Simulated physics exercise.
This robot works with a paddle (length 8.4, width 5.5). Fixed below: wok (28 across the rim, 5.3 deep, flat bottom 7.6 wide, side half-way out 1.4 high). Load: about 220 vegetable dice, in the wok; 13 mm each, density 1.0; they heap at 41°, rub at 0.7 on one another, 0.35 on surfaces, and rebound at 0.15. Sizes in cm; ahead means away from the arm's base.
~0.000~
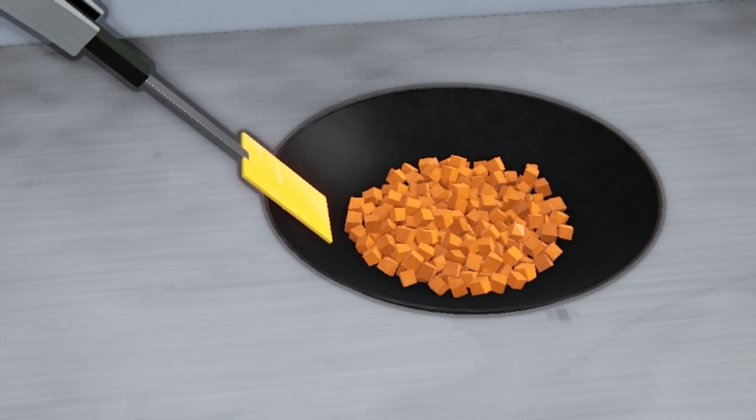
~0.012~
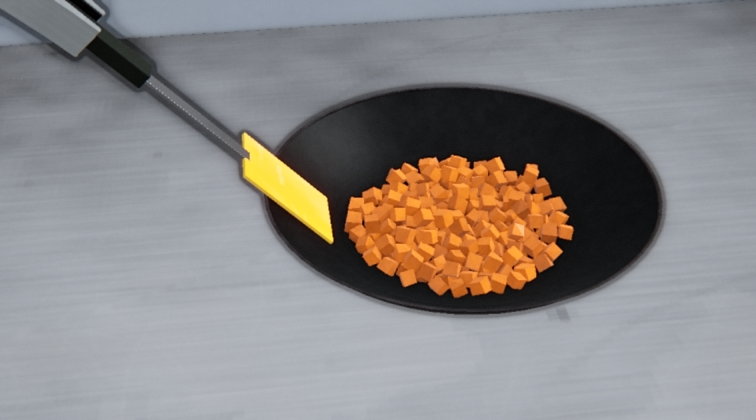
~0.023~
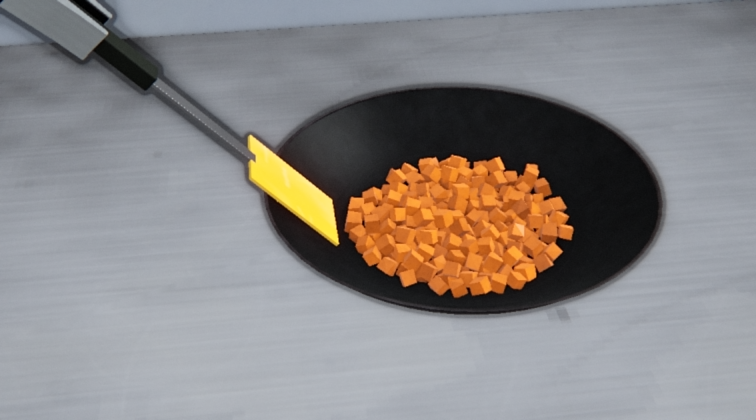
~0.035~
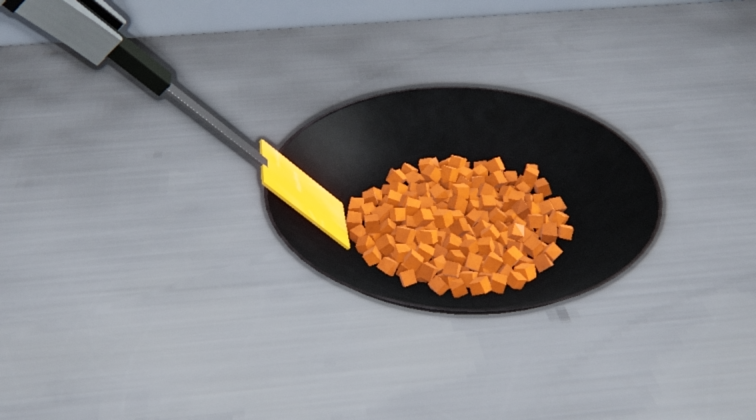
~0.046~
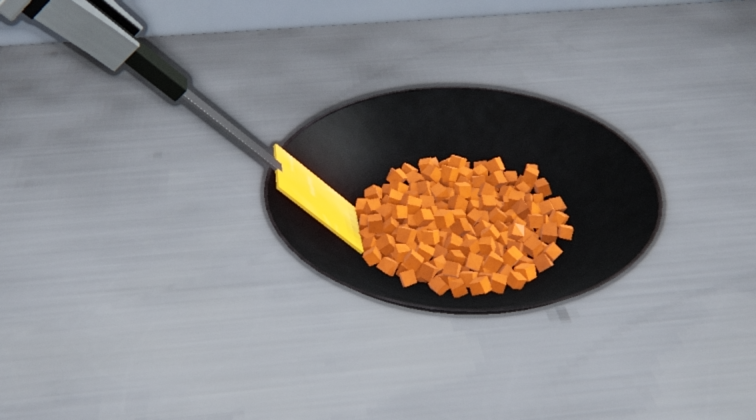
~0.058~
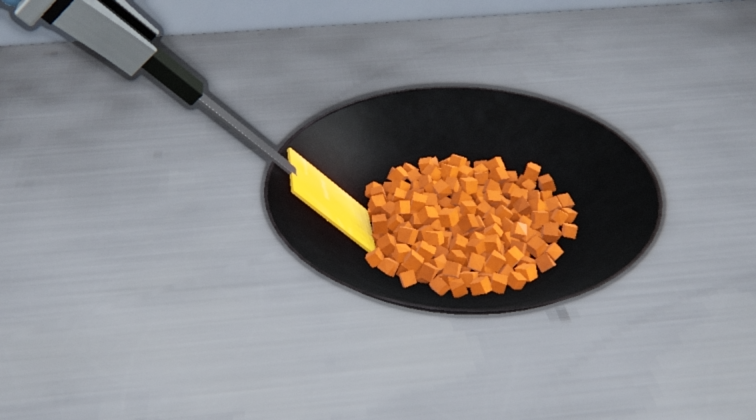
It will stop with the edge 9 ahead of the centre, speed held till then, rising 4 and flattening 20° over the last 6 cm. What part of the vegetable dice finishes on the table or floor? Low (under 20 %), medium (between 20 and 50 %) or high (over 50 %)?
A medium share, between 20 and 50 %, ends on the table or floor.
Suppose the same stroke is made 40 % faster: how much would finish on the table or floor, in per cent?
In that case some 30 per cent.
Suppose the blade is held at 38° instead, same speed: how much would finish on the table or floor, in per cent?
It would be near 30 per cent.
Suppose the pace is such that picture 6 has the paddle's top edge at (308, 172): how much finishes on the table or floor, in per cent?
Some 30 per cent.
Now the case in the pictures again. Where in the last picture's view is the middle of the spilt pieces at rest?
Around (749, 217).
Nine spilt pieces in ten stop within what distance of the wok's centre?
About 30 cm.
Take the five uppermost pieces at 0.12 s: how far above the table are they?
Roughly 7 cm.
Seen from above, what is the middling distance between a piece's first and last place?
Some 5 cm.
After 0.12 s, sloping 48°, highest piece 7 above the table; 215 in the wok, 2 on the blade or in flight.
After 0.19 s, sloping 43°, highest piece 8 above the table; 205 in the wok, 12 on the blade or in flight.
After 0.42 s, sloping 28°, highest piece 6 above the table; 159 in the wok, 51 on the table or floor, 7 on the blade or in flight.
After 1.47 s, sloping 28°, highest piece 4 above the table; 159 in the wok, 58 on the table or floor.
In the end, 159 in the wok, 58 on the table or floor. That is 27 % on the table or floor.
